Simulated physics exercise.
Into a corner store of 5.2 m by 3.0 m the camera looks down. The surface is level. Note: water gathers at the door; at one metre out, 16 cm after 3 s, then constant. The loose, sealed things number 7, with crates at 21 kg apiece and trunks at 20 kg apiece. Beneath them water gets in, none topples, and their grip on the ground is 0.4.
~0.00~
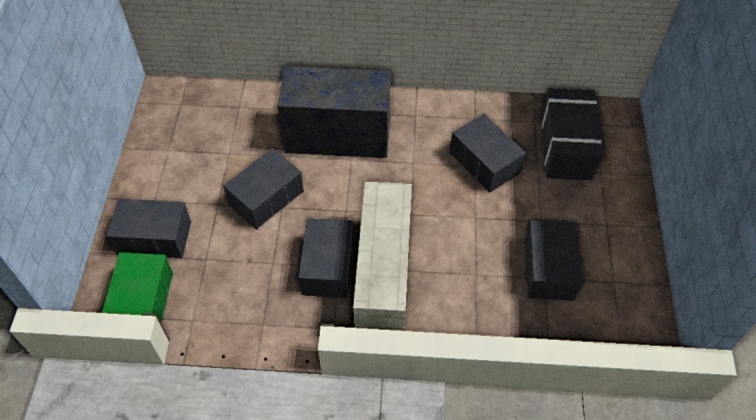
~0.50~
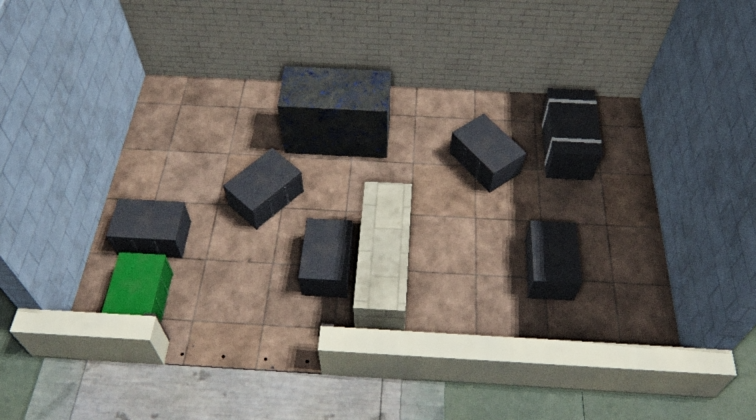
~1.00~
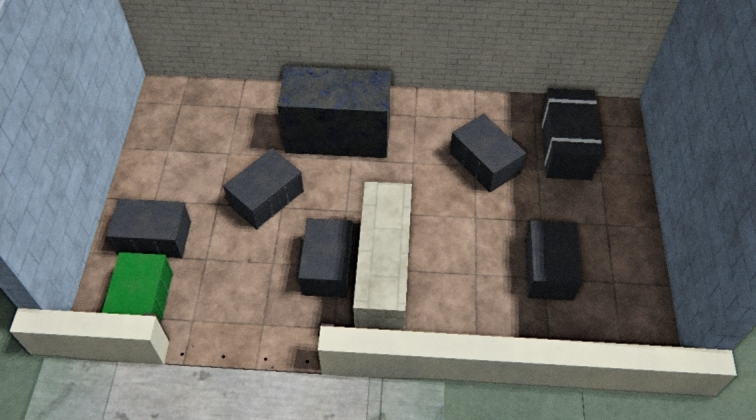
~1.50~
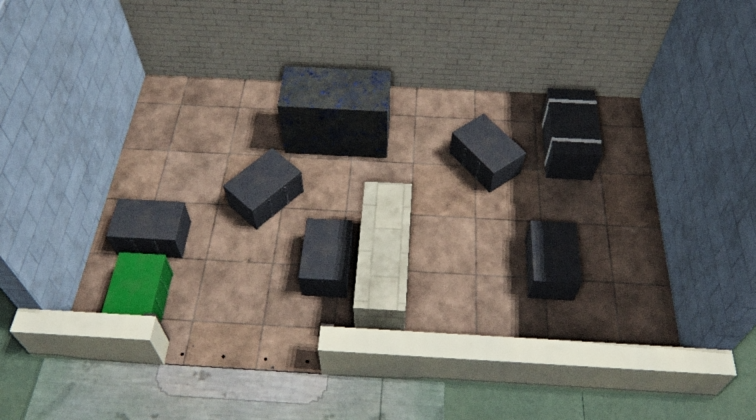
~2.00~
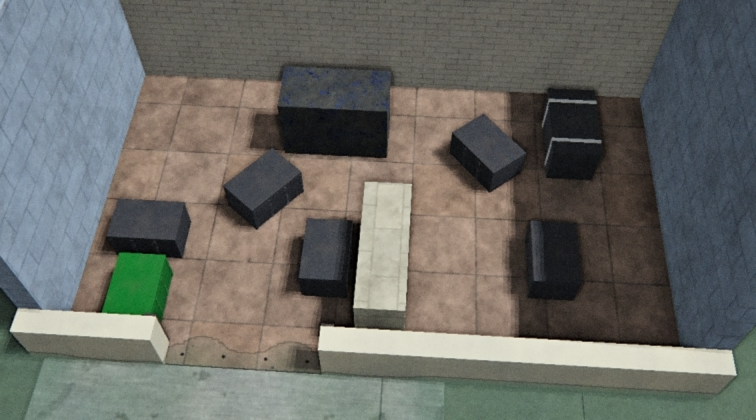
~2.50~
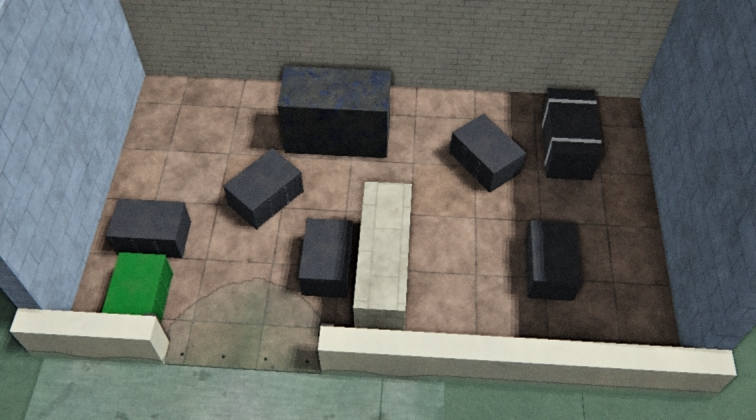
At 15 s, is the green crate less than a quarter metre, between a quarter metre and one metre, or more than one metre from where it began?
Final distance: Above a metre.
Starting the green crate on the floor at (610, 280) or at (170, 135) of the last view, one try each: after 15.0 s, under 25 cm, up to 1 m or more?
From the first spot it would drift a bit, and from the second it would go a long distance.
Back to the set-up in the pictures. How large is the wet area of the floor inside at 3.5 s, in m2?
Roughly 2.0 m2.
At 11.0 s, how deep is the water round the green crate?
Roughly 10 cm at that moment.
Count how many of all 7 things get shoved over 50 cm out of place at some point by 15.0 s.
By my count, 6.
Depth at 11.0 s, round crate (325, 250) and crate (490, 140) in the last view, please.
Depths: Near 7 cm, then near 6 cm.
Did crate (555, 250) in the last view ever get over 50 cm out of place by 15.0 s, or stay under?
Not that far.
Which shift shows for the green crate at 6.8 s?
About 0 cm.
After 3.5 s the green crate is near (134, 285), 0.0 m from its start, aground; 0 afloat.
After 6.8 s the green crate is near (134, 285), 0.0 m from its start, aground; 1 afloat.
After 11.0 s the green crate is near (221, 258), 0.7 m from its start, afloat; 2 afloat.
After 15.0 s the green crate is near (206, 78), 2.3 m from its start, afloat; 6 afloat.
